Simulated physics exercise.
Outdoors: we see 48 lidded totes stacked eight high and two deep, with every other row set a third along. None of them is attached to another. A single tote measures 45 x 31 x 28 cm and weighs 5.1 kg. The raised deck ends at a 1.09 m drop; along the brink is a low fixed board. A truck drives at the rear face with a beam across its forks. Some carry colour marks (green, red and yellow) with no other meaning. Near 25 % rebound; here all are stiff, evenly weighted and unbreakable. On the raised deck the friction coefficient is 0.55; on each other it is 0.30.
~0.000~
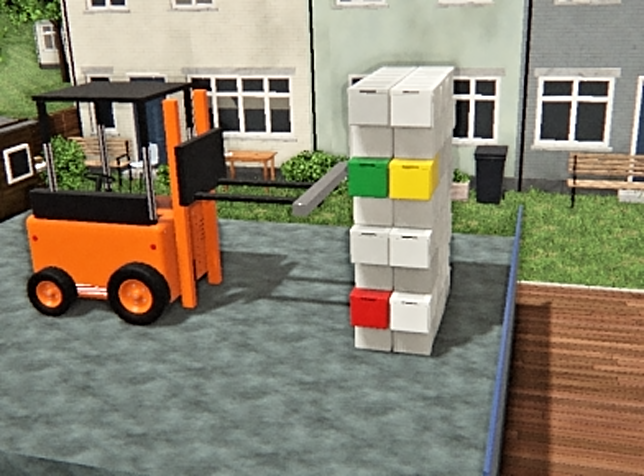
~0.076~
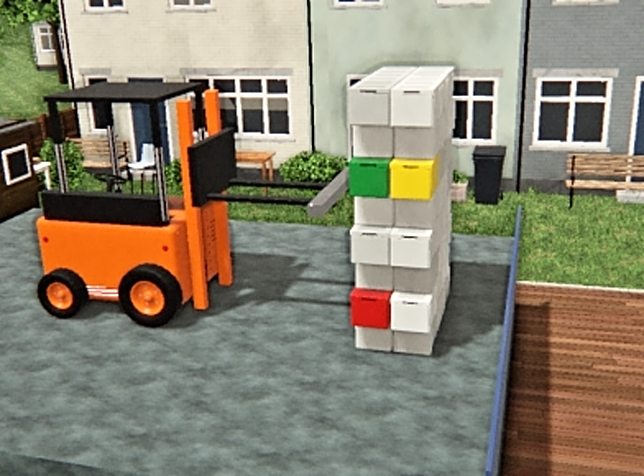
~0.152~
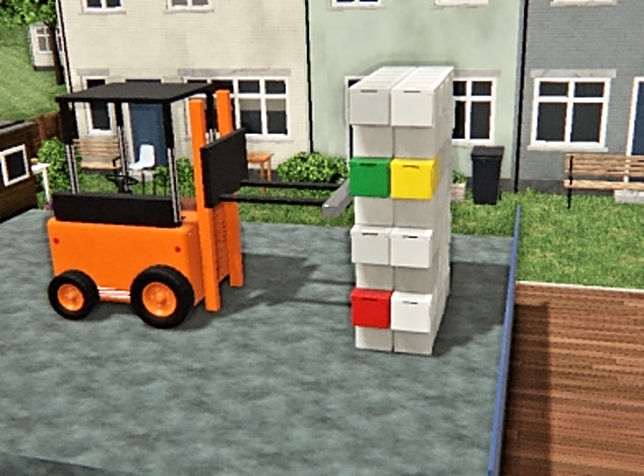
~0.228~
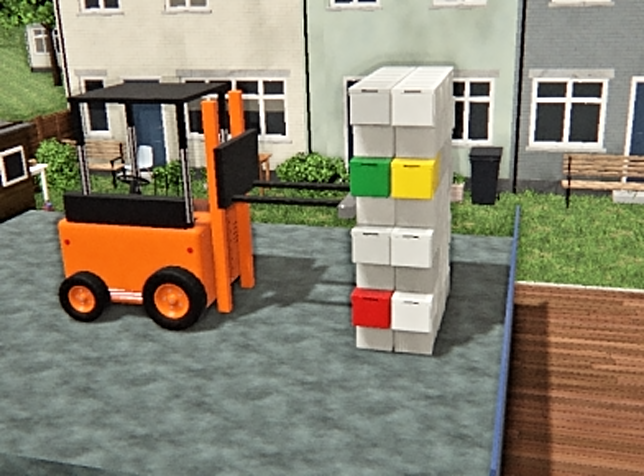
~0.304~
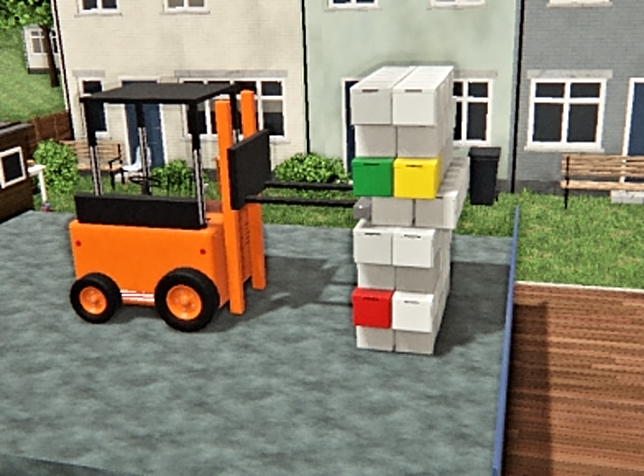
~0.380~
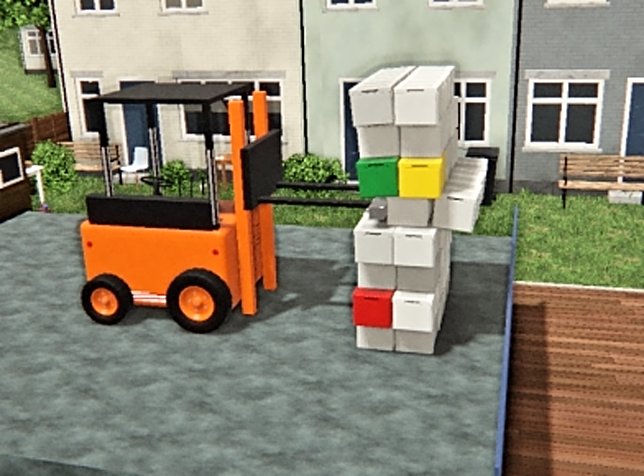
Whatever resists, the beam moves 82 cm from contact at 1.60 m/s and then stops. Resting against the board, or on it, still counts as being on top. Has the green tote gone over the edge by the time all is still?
No, it remains on top.
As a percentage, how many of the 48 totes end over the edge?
Something near 35 percent.
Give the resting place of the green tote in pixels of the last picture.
Look around pixel (378, 402) in the last frame.
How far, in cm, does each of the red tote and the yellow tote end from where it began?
Red shifts close to 0 cm and yellow close to 340 cm.
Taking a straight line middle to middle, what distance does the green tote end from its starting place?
Some 180 centimetres.
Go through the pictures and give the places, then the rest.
In the first frame (we follow the side turned to the camera; the camera moves round a little), beam (301, 210) 35 cm from the stack; green tote (367, 181); yellow tote (410, 183); red tote (369, 313); no piece has moved.
In the second frame, beam (316, 211) 23 cm from the stack; green tote (368, 180).
In the third frame, beam (331, 212) 11 cm from the stack; green tote (368, 180).
In the fourth frame, beam (346, 213) 13 mm in; green tote (369, 180).
In the fifth frame, beam (362, 213) 13 cm in; green tote (372, 180); 6 stirred so far.
In the sixth frame, beam (377, 214) 26 cm in; green tote (377, 180) tipped 5°; yellow tote (420, 181) displaced 50 mm; red tote (371, 312); steepest lean 6°, the tote at (464, 176); 23 stirred so far.
Around 0.68 s, none of the 48 totes over the edge, 34 disturbed; green tote tipped 47°, 19 cm lower; yellow tote displaced 44 cm.
Around 1.12 s, 3 of the 48 totes over the edge; green tote tipped 20°, 53 cm lower; yellow tote tipped 55°, 90 cm lower.
Around 1.80 s, 16 of the 48 totes over the edge; green tote on its side; yellow tote on its side.
Finally (2.7 s), 16 of the 48 totes over the edge; green tote upside down; yellow tote on its side; red tote unmoved. Seen by the last camera, middles, green tote near (378, 402).
